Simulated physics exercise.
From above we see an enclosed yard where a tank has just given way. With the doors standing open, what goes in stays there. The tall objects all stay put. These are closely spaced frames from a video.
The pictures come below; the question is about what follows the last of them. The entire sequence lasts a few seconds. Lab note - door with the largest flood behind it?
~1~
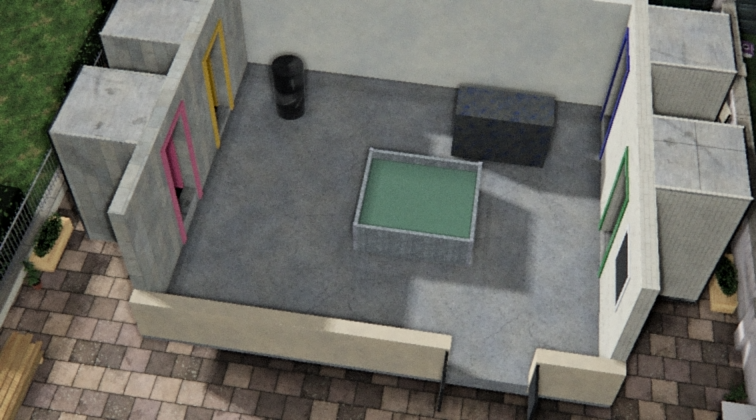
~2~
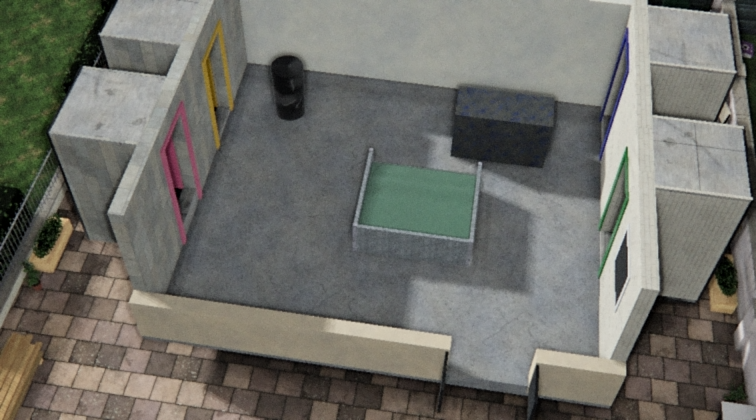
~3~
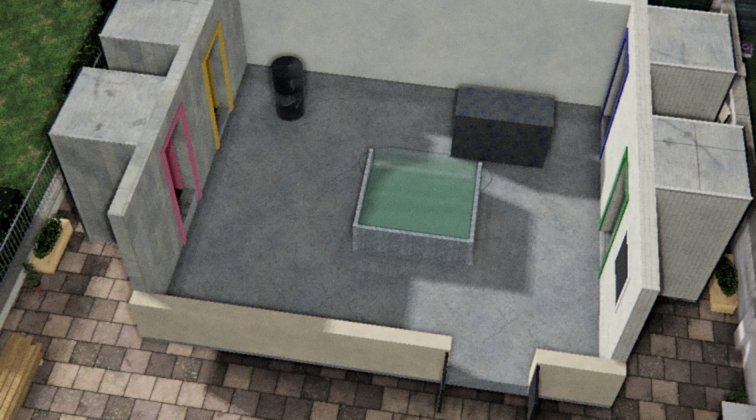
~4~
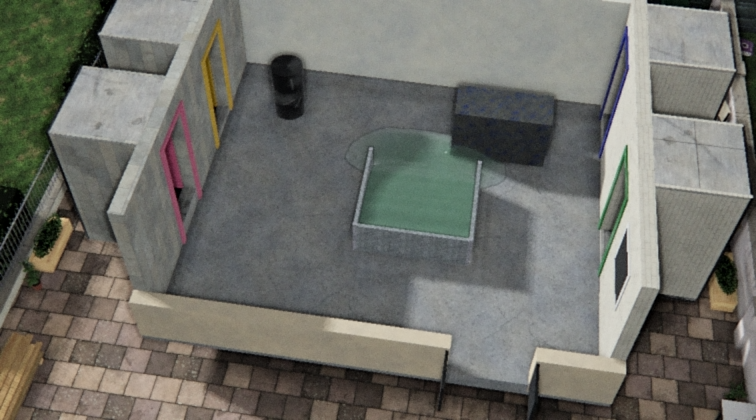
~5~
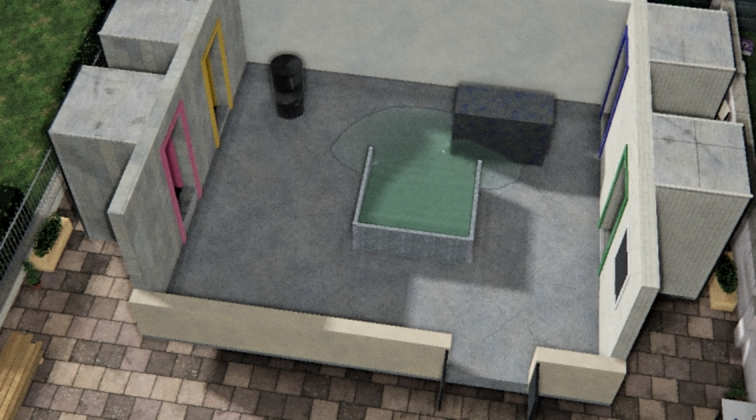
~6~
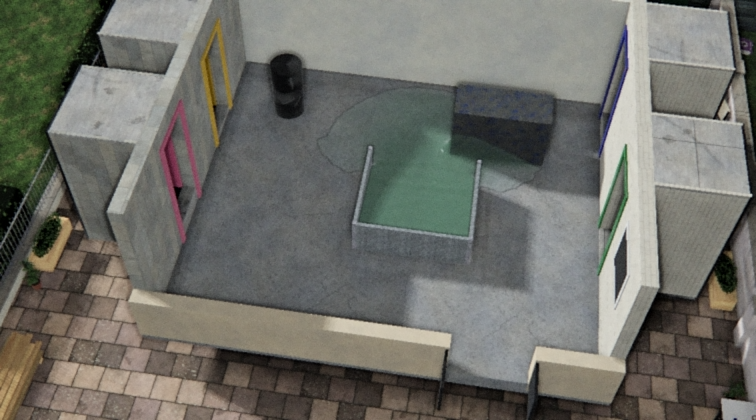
Largest flood: Green door.
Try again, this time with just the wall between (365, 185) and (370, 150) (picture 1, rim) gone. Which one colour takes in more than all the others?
My answer: The door marked yellow.
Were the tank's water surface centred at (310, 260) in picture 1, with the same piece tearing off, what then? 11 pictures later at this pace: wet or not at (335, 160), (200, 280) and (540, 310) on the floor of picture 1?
Result, in order: Affected; unaffected; unaffected.
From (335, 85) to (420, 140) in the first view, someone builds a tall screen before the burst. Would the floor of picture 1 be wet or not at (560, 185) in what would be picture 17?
At that place: Awash.
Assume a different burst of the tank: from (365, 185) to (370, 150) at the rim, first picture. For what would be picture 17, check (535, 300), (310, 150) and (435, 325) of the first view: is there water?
In the order given: Bare, waterlogged, bare.
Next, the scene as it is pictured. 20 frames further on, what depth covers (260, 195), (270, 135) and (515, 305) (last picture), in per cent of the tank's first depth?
The three come to near 0, 6 and 0 per cent respectively.
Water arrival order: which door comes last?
Answer: The pink-painted one.
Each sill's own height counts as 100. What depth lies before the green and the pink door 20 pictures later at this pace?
Estimate, in order: 170 and 0 percent.
A moment on, water covers 25 % of the floor; green door not reached, yellow door not reached, pink door not reached, blue door not reached.
Next, water covers 35 % of the floor; green door a trickle in, yellow door not reached, pink door not reached, blue door wet at the sill, nothing in.
Then, water covers 50 % of the floor; green door some in, yellow door wet at the sill, nothing in, pink door not reached, blue door wet at the sill, nothing in.
Later, water covers 85 % of the floor; green door some in, yellow door wet at the sill, nothing in, pink door wet at the sill, nothing in, blue door wet at the sill, nothing in.
In the end, water covers 95 % of the floor; green door some in, yellow door wet at the sill, nothing in, pink door wet at the sill, nothing in, blue door wet at the sill, nothing in; the green door has let in the most.
